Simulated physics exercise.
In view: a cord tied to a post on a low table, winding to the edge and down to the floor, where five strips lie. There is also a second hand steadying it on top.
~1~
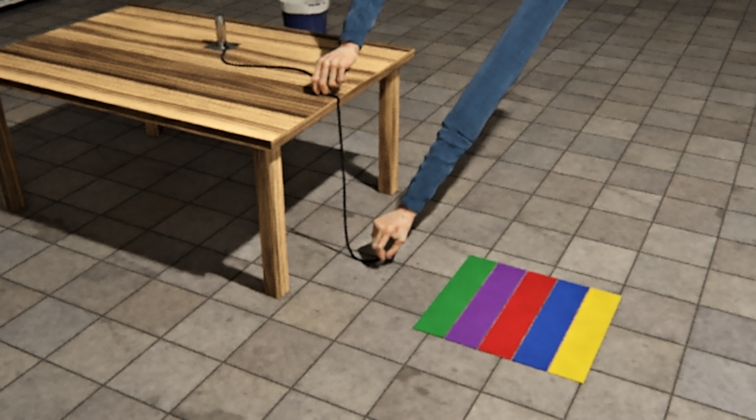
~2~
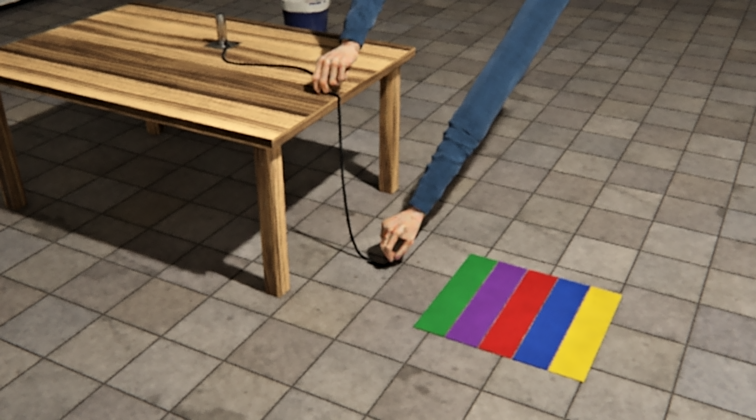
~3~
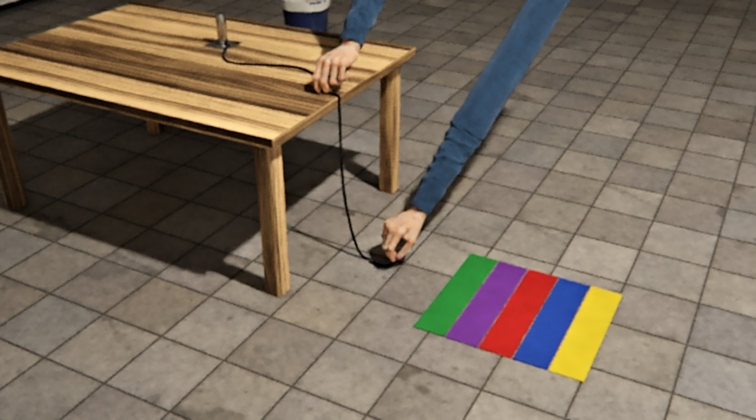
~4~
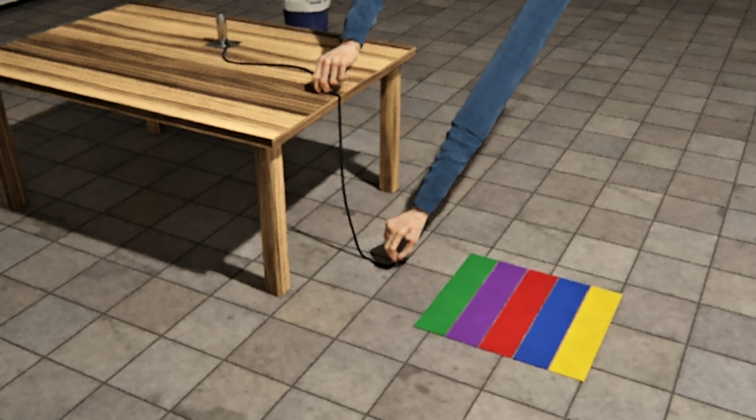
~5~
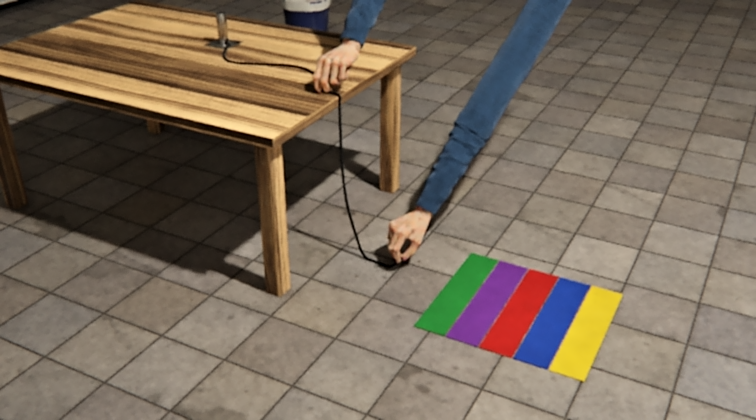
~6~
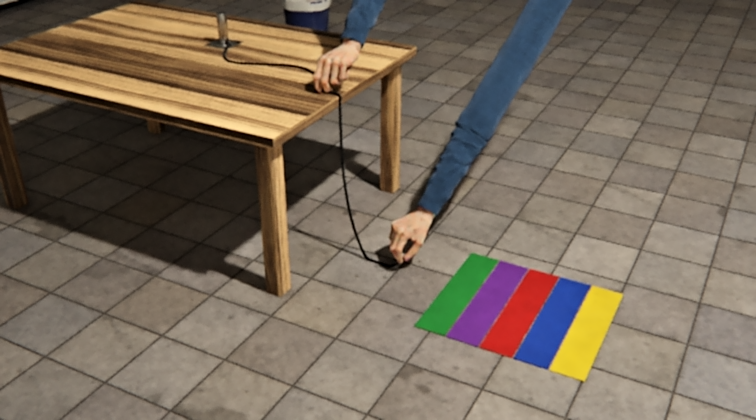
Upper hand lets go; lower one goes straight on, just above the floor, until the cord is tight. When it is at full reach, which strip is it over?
It is over the red strip.
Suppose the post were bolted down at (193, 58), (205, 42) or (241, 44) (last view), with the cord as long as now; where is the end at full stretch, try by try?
About (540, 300), then (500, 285), then (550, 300).
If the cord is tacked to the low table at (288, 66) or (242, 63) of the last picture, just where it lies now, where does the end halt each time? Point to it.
First try close to (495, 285), second close to (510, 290).
Soon after, end near (479, 281); over purple.
Then, end near (512, 291); over red.
At full stretch, end near (531, 296); over red. It gets as far as the red strip.
